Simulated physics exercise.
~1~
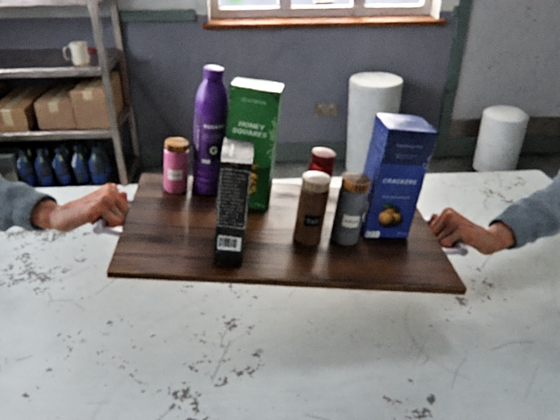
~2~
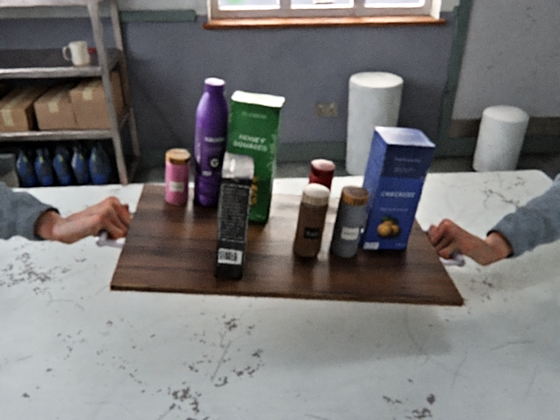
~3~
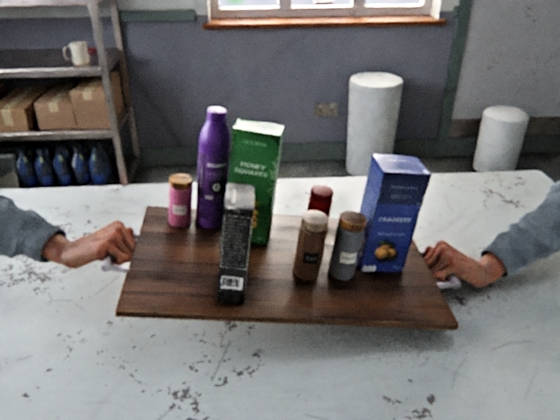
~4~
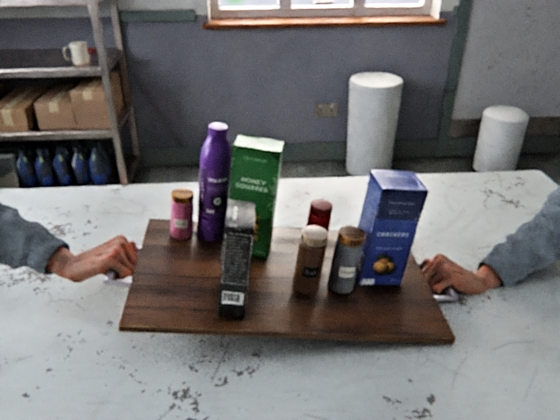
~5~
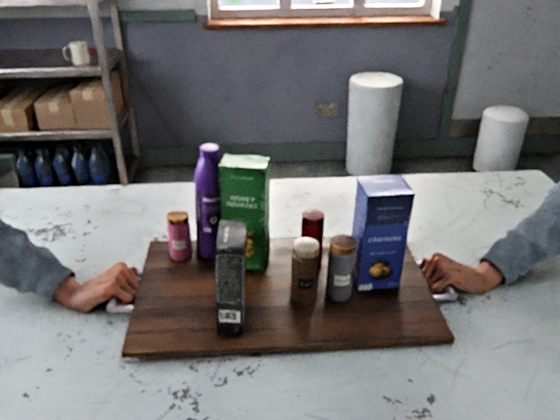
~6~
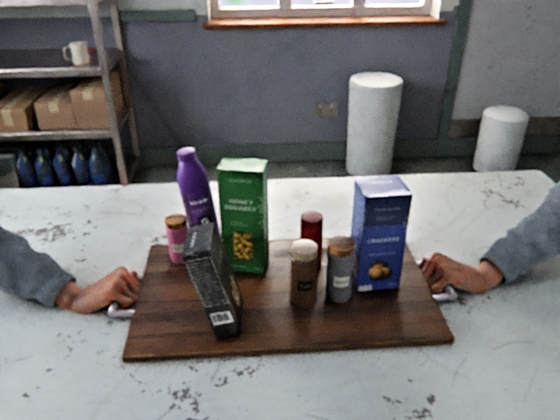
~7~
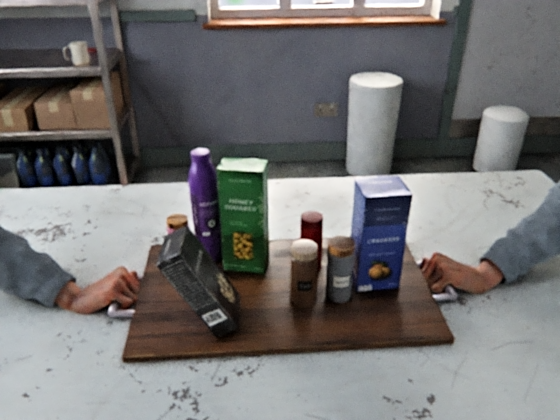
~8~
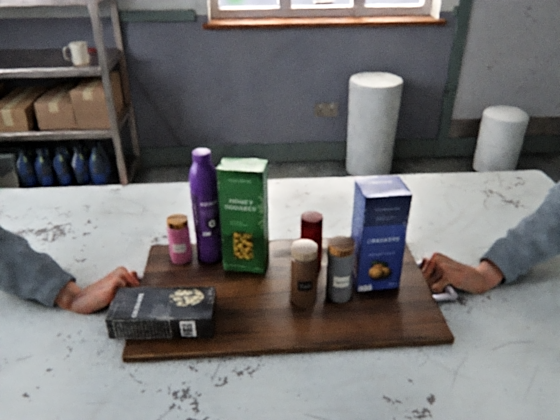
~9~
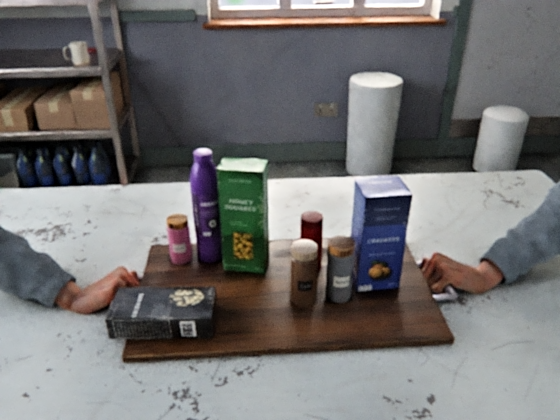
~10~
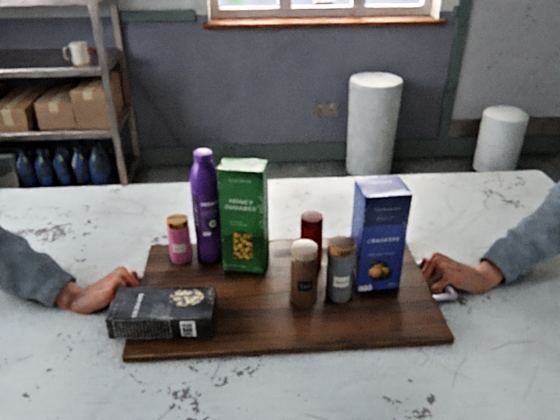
In this clip, two hands lower a rimless wooden tray of upright cartons, shakers and a purple bottle onto a table, and the black packet at the front tips left and falls onto its side, ending lying on the tray while the other items stand.
